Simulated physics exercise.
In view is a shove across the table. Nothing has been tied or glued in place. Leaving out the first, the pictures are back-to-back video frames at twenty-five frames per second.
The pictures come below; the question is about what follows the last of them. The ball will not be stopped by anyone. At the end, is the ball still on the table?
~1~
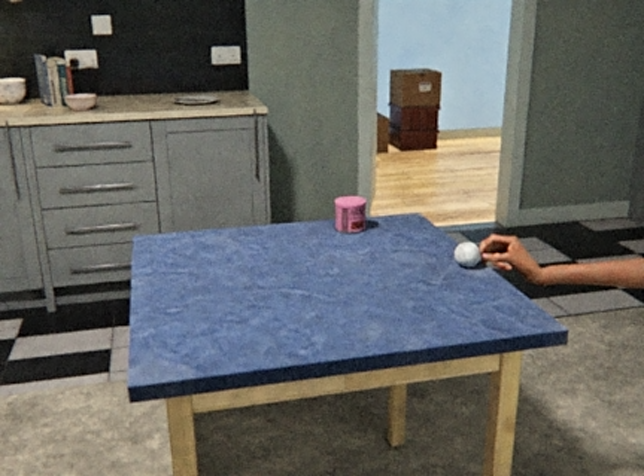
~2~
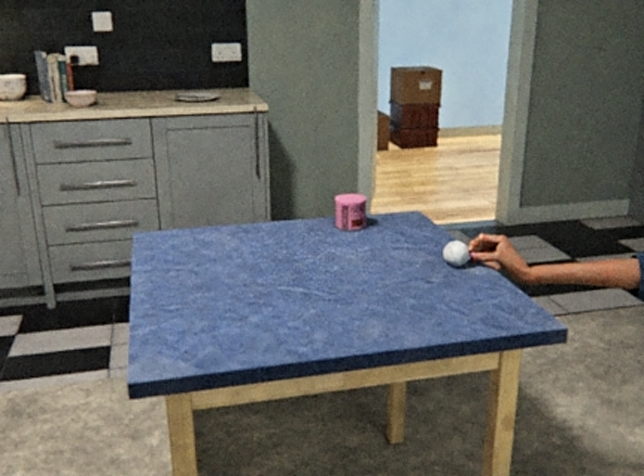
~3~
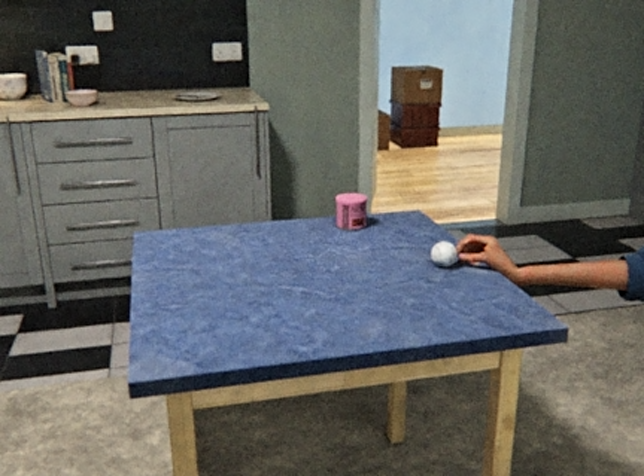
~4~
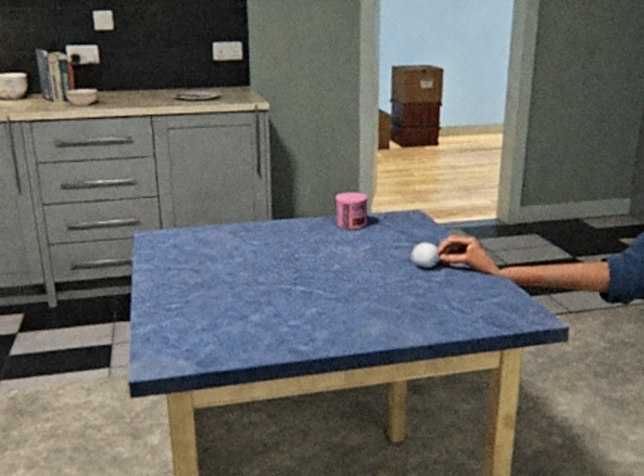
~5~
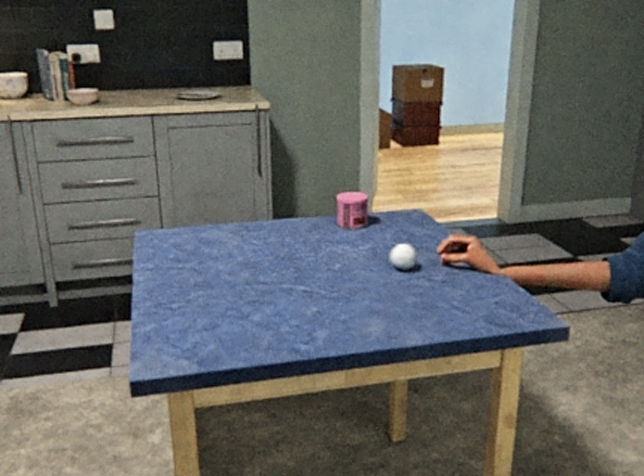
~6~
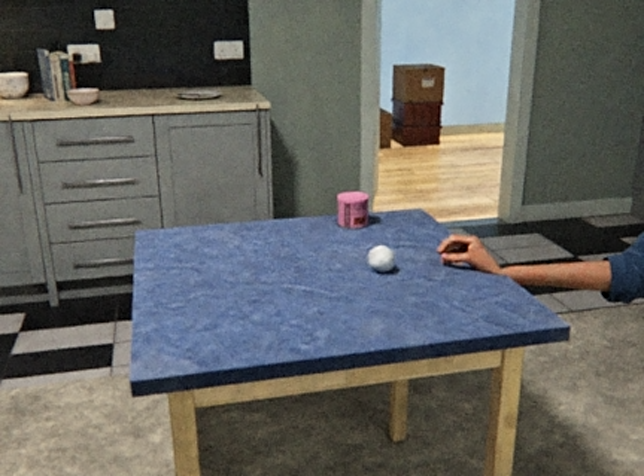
No.
Then, 0.20 s later than the last frame, white ball moved well along near (266, 270).
Then, 0.40 s later than the last frame, white ball moved well along near (147, 282).
Then, 0.70 s later than the last frame, white ball now off the table.
Then, 0.90 s later than the last frame, things are still on the move.
When it is over, off the table, white ball.
